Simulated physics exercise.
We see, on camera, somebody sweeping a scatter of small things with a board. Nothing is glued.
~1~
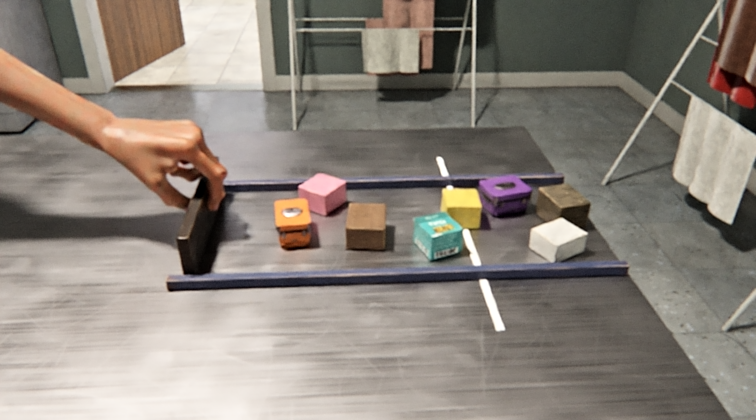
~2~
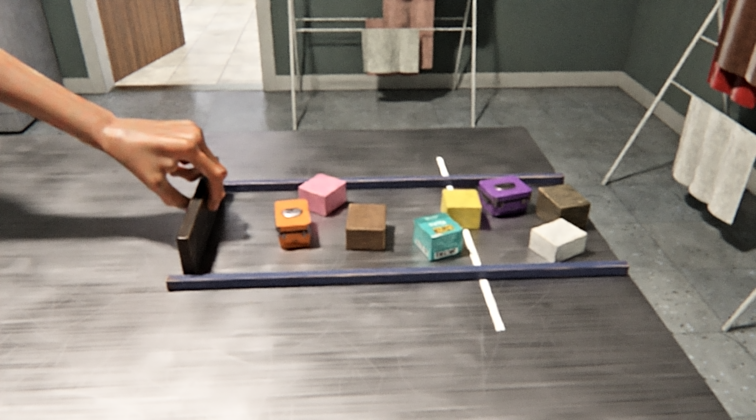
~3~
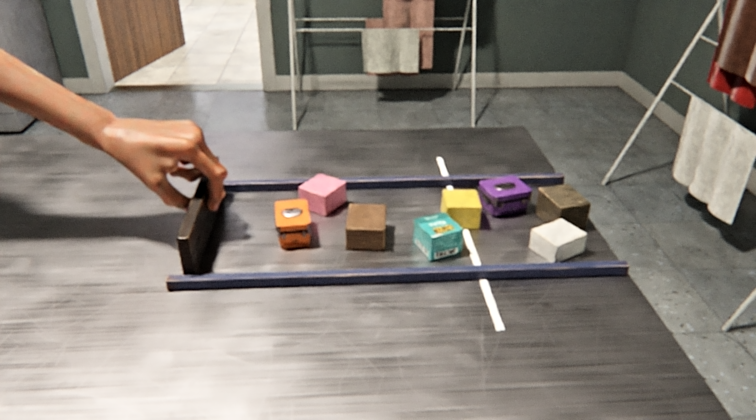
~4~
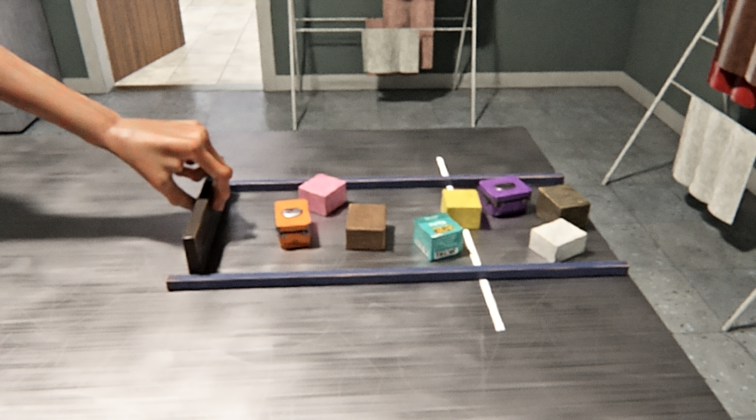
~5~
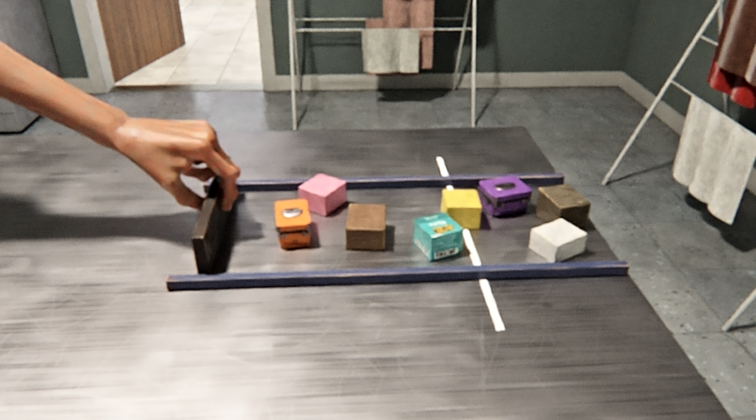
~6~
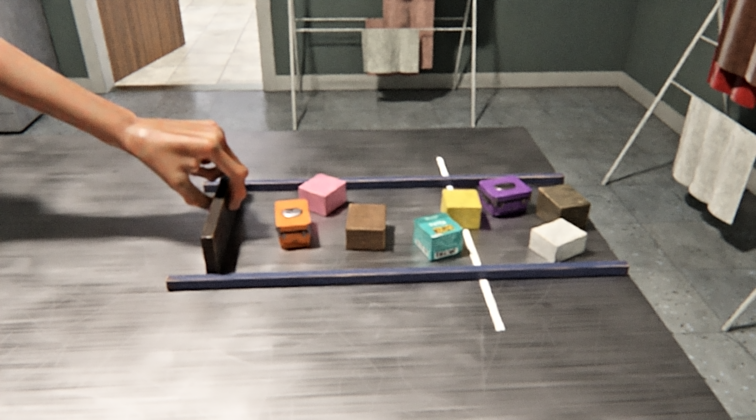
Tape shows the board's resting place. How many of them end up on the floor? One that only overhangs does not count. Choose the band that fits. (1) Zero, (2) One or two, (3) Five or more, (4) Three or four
Answer: 1.
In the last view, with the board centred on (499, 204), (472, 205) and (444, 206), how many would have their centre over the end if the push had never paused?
Past the end: 1, 0 and 0.
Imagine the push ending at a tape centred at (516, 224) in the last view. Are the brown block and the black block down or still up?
Brown block safe, black block gone.
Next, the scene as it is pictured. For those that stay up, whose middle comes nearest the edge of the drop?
It is the black block.
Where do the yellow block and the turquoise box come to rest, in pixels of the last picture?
The yellow block comes to rest at (534, 204), and the turquoise box comes to rest at (521, 248).
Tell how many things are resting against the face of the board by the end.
At rest, 2 are in contact.
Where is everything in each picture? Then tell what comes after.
Black block (562, 208); white block (558, 240); purple case (504, 197); board (203, 212); tape (463, 225), in the first picture.
White block (558, 241); yellow block (461, 209), in the second picture.
Purple case (504, 197); board (203, 212), in the third picture.
Black block (562, 208); pink block (323, 195), in the fourth picture.
White block (558, 241); turquoise box (438, 236), in the fifth picture.
Black block (562, 208); white block (558, 241); purple case (504, 197); board (224, 212); tape (463, 225), in the sixth picture.
Soon after, none off yet; black block at rest near (562, 208); white block at rest near (558, 241); purple case at rest near (504, 197).
In the end, the number that fall off is zero.
